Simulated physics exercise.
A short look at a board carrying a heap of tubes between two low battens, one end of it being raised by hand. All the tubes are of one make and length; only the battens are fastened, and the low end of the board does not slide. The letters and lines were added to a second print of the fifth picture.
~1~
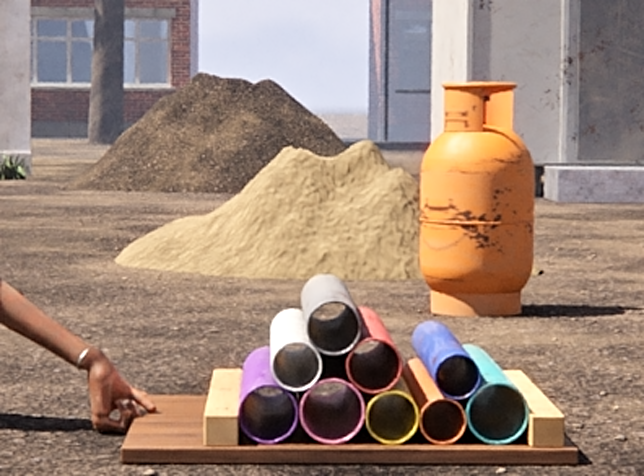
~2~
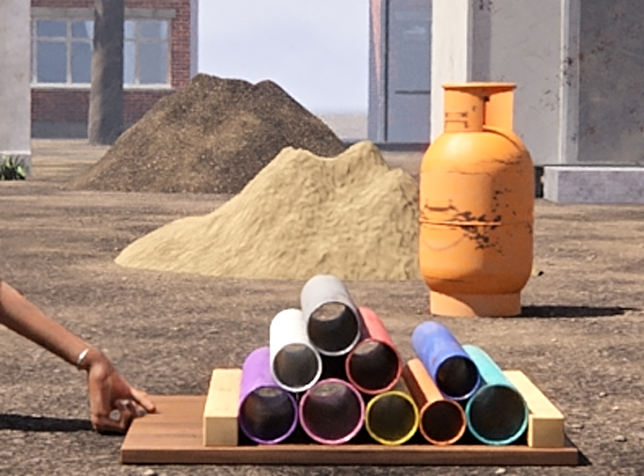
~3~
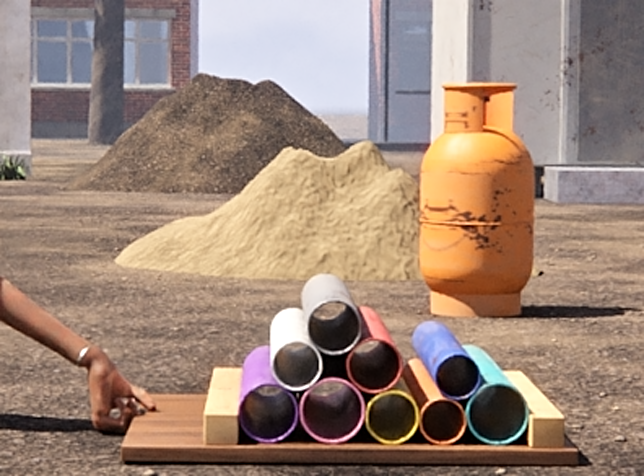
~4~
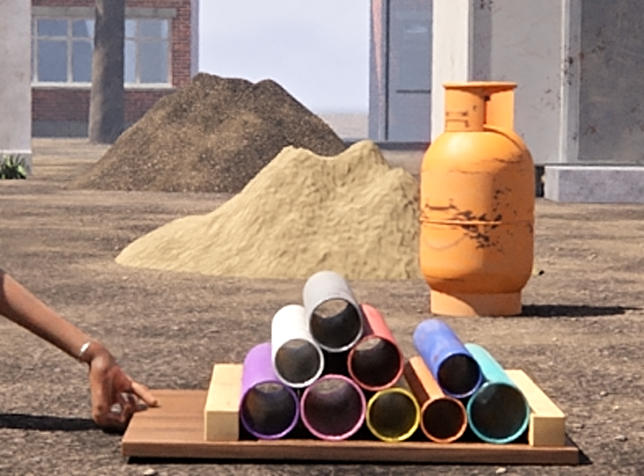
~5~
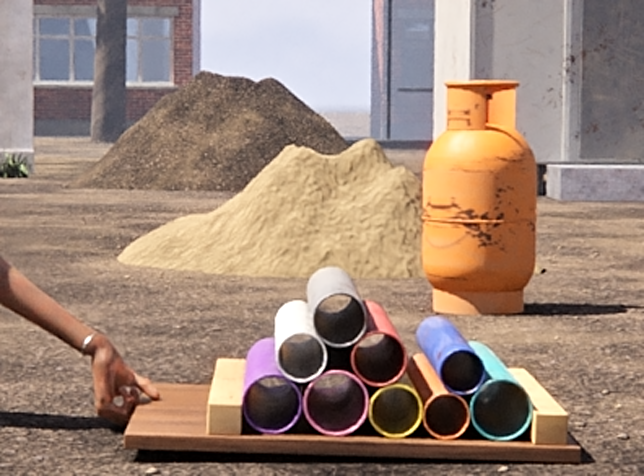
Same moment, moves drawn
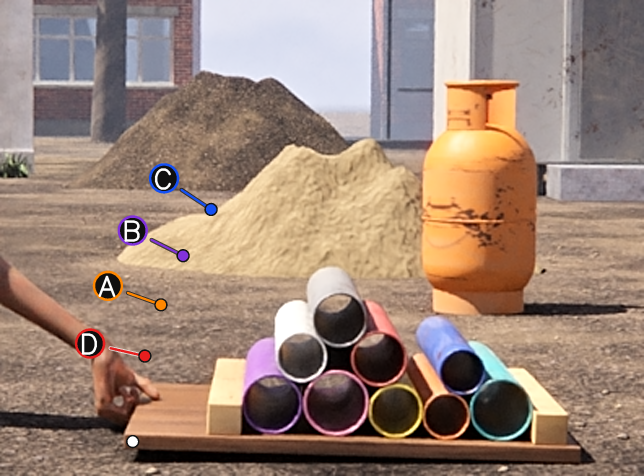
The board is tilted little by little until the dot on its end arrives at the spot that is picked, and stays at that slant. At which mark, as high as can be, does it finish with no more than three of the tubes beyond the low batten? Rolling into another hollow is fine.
Up to C.
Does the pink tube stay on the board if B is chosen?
The pink tube: Yes.
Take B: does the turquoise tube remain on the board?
Yes.
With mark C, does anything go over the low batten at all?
Yes, at C.
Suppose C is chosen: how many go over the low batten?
At C the number is three.
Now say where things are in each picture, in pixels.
The first frame shows pink tube (332, 411); yellow tube (392, 417); orange tube (443, 421).
The second frame shows orange tube (443, 422); turquoise tube (497, 414).
The third frame shows board (344, 412); purple tube (269, 413); blue tube (458, 376).
The fourth frame shows board (345, 409); purple tube (269, 409); pink tube (333, 408).
The fifth frame shows board (347, 406); purple tube (273, 404); pink tube (336, 403).
On the marked copy, A at (161, 305); B at (183, 256); C at (211, 209); D at (145, 356); the white dot at (133, 442).
Taking C. A third of the way, board at 19°.
Two thirds of the way, board at 33°.
When it is over, board at 33°, three over the low batten (red, blue, grey).
As for the rest, A none over the low batten; B three over the low batten (red, blue, grey); D none over the low batten.
